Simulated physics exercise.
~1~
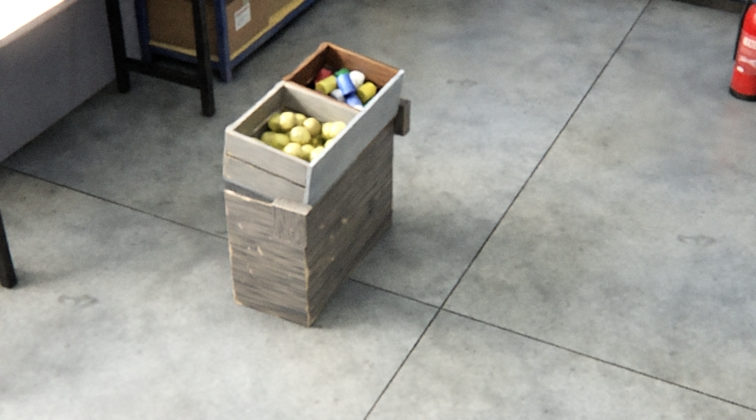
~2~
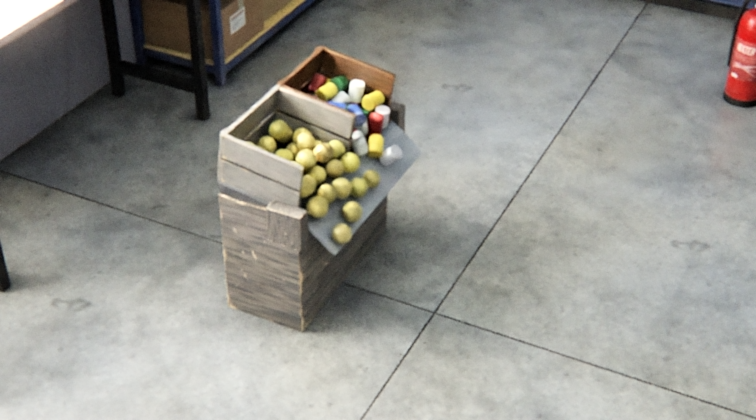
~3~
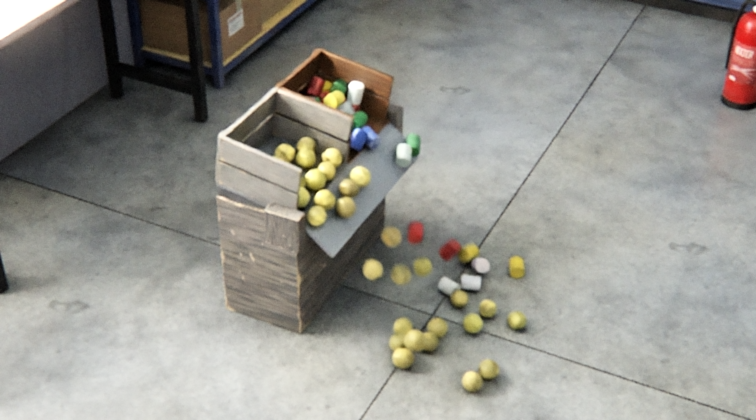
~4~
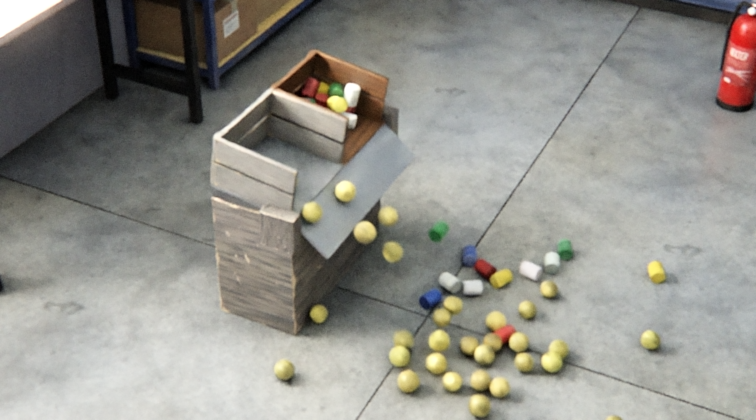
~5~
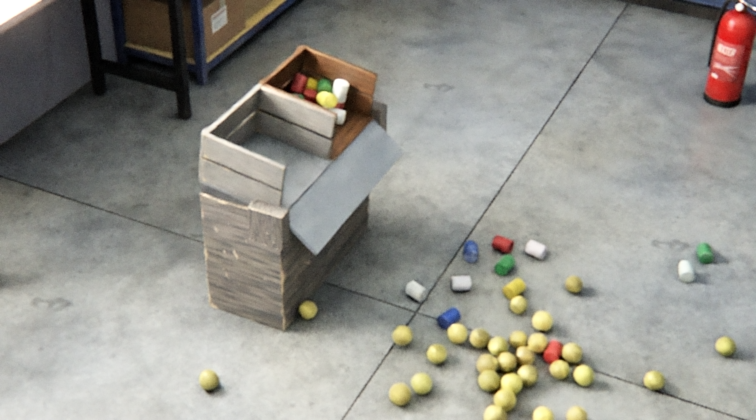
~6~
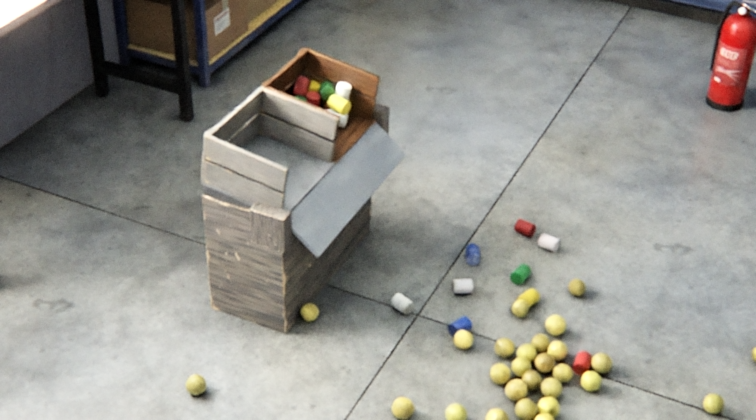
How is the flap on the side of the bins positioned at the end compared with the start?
At the start the flap leans up against the open side of the bins, holding the load in. By the end it has swung over and hangs upside down, sloping outward with its former top edge pointing down toward the floor.
Yellow apples pour over an opened flap, emptying the grey bin, while some jars stay behind.
